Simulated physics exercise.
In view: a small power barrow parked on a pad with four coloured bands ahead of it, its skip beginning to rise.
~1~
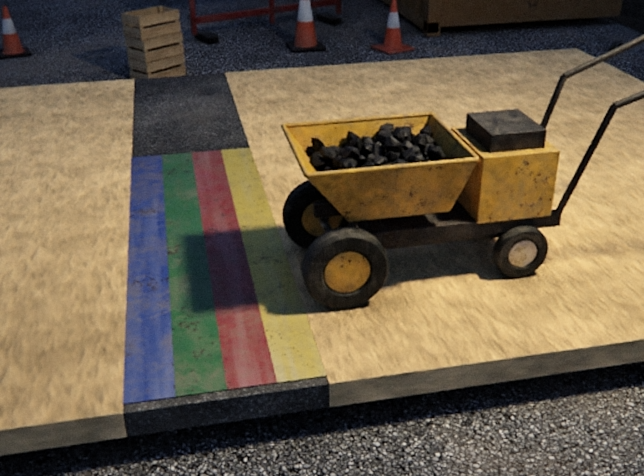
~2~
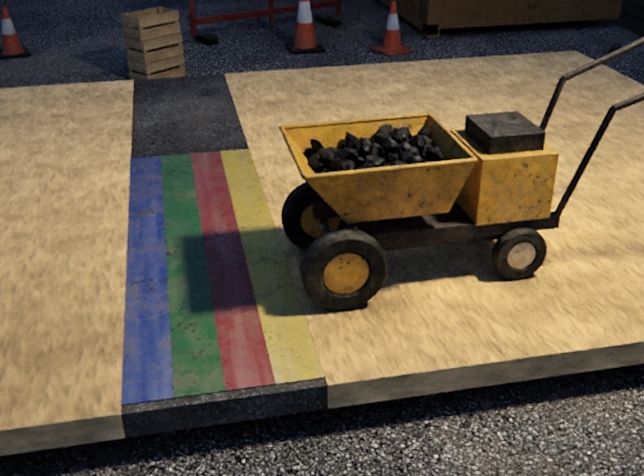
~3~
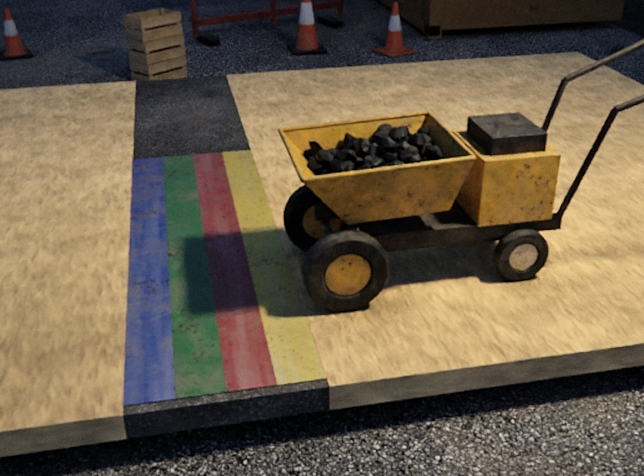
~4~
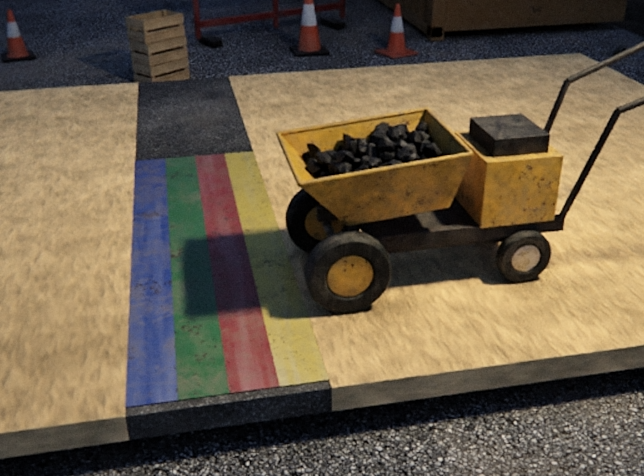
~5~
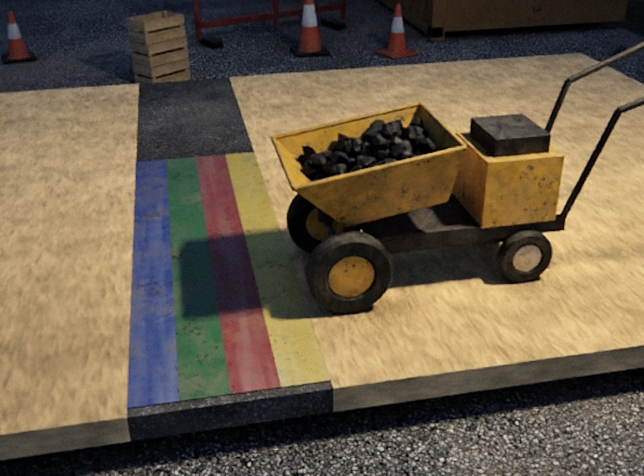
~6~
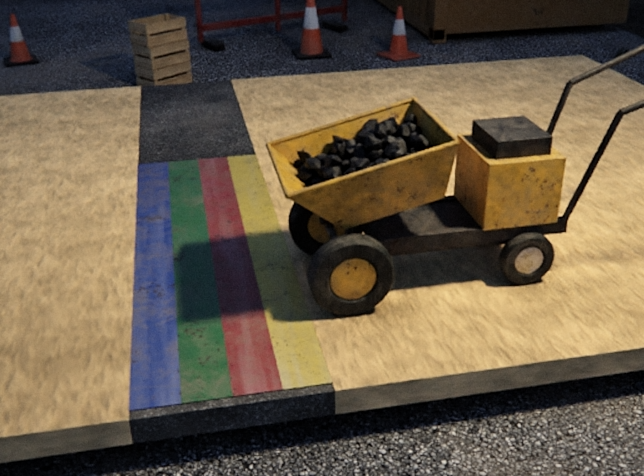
On a pale slab edged by dark gravel, seen from above and slightly to one side, traffic cones and a wooden crate stand along the back. A yellow barrow with black wheels and handles sits right of centre, its skip full of black lumps, beside blue, green, red and yellow bands. The skip starts level, then tilts slightly down to the left, while the wheels stay put and the view shifts very slightly.
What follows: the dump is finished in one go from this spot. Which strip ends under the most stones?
Most covered: The green band.
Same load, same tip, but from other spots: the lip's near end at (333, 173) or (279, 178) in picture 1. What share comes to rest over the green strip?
About 30 and 40 per cent.
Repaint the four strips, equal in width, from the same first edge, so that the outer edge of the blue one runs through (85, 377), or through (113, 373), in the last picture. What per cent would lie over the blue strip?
First some 10, then 20 per cent.
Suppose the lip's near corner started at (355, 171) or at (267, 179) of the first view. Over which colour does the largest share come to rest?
At the first place the red one, at the second the strip in blue.
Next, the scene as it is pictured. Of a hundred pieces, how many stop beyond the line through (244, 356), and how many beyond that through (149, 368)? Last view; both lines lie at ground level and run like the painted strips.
Roughly 80 per cent, and 10 per cent.
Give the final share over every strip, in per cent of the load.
Yellow strip near 0; red strip near 20; green strip near 40; blue strip near 20.
Shortly afterwards, skip tipped well over; the whole lot in the skip.
Next, skip tipped steeply; the bulk in the skip; only a few over the red strip; a little over the green strip; only a few over the blue strip.
Some moments later, skip tipped right over; near a quarter in the skip; a little over the red strip; near a third over the green strip; near a quarter over the blue strip; a little off the paint.
In the end, skip tipped right over; near a quarter in the skip; none at all over the yellow strip; near a quarter over the red strip; near a third over the green strip; near a quarter over the blue strip; a little off the paint.
